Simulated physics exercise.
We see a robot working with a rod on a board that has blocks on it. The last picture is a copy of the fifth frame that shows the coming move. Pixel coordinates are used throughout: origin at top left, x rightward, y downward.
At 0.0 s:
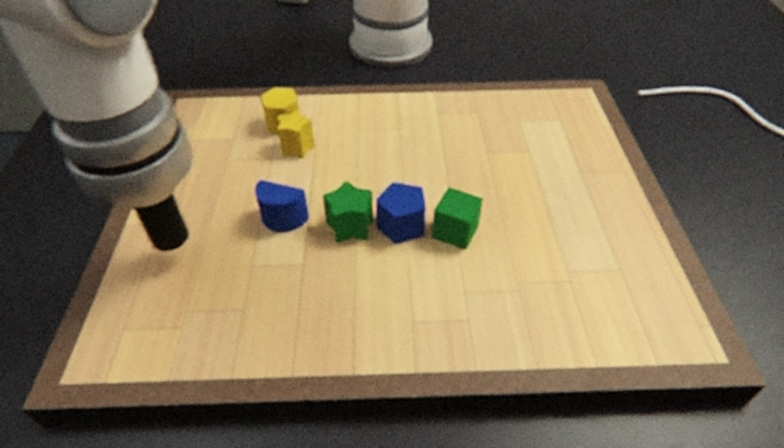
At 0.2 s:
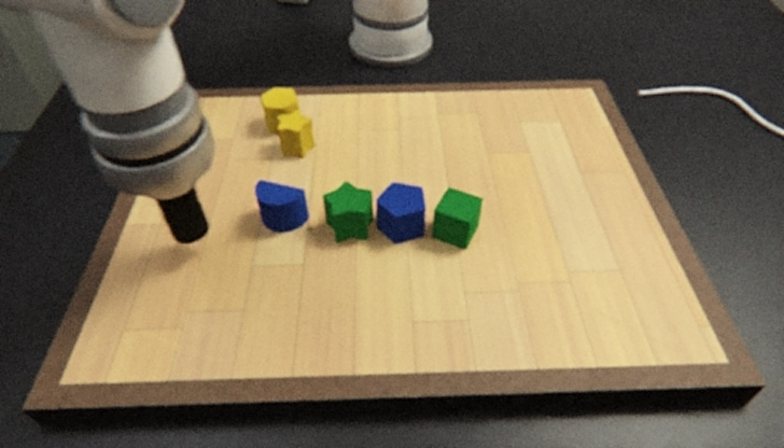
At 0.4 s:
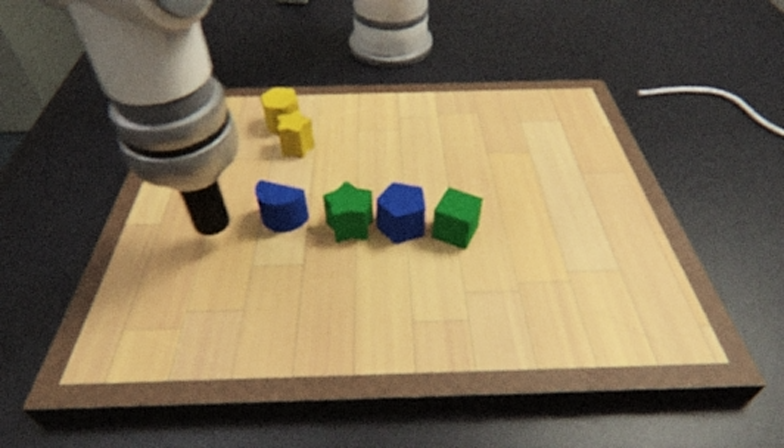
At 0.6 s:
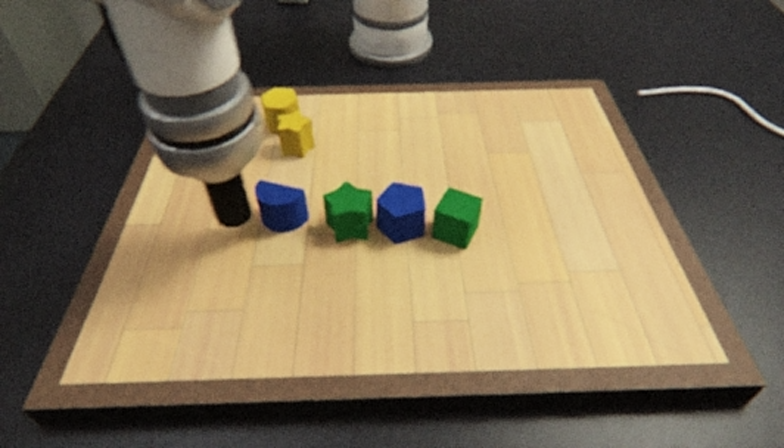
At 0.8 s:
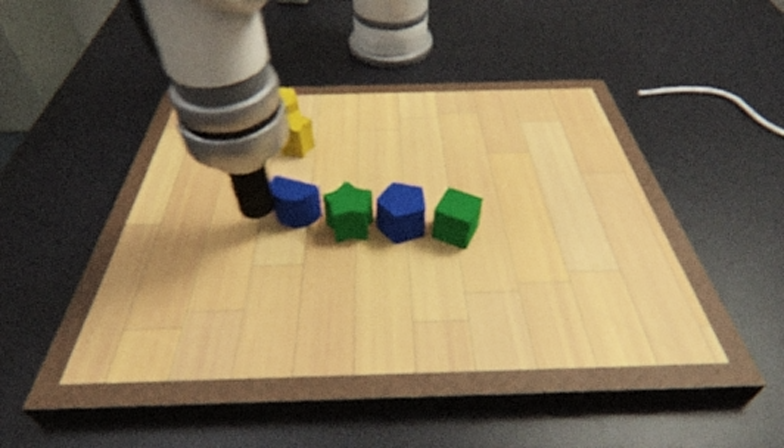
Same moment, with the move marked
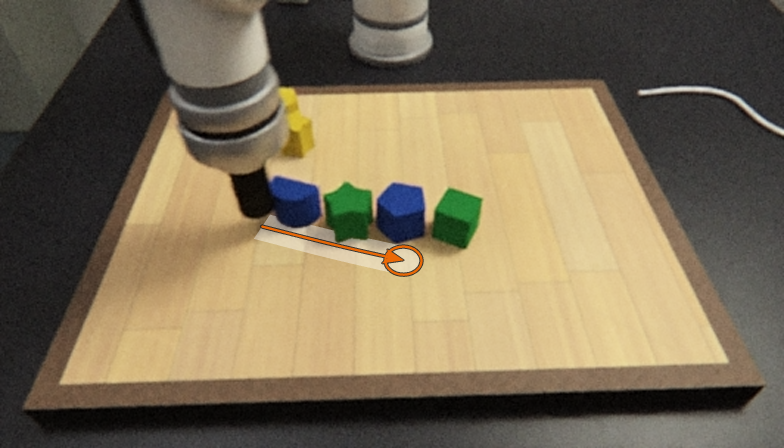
Robot arm with a black rod sliding right across a wooden board and nudging a blue block toward a green star.
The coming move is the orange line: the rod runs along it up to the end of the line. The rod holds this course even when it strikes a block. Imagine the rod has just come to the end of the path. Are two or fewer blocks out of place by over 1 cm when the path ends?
I believe not.
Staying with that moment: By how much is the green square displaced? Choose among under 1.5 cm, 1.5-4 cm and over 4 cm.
Net shift: Below 1.5 cm.
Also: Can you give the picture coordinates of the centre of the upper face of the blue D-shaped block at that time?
If I read the scene right, the answer is (311, 185).
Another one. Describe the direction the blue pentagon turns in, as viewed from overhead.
From above, the turn goes clockwise.
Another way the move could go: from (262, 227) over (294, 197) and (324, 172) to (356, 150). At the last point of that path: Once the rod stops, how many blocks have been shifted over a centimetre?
Blocks displaced: 1.
The drawn path runs from (262, 227) to (403, 260).
What follows on the original path. One third of the way, rod (304, 219); blue D-shaped block (311, 185), turned 25° anticlockwise.
Two thirds of the way, rod (353, 230); blue D-shaped block (311, 185), turned 25° anticlockwise; green star (365, 196), turned 45° anticlockwise; blue pentagon (414, 193), turned 20° clockwise.
At the end, rod (404, 241); blue D-shaped block (311, 185), turned 25° anticlockwise; green star (367, 197), turned 60° anticlockwise; blue pentagon (416, 192), turned 25° clockwise; green square not moved.
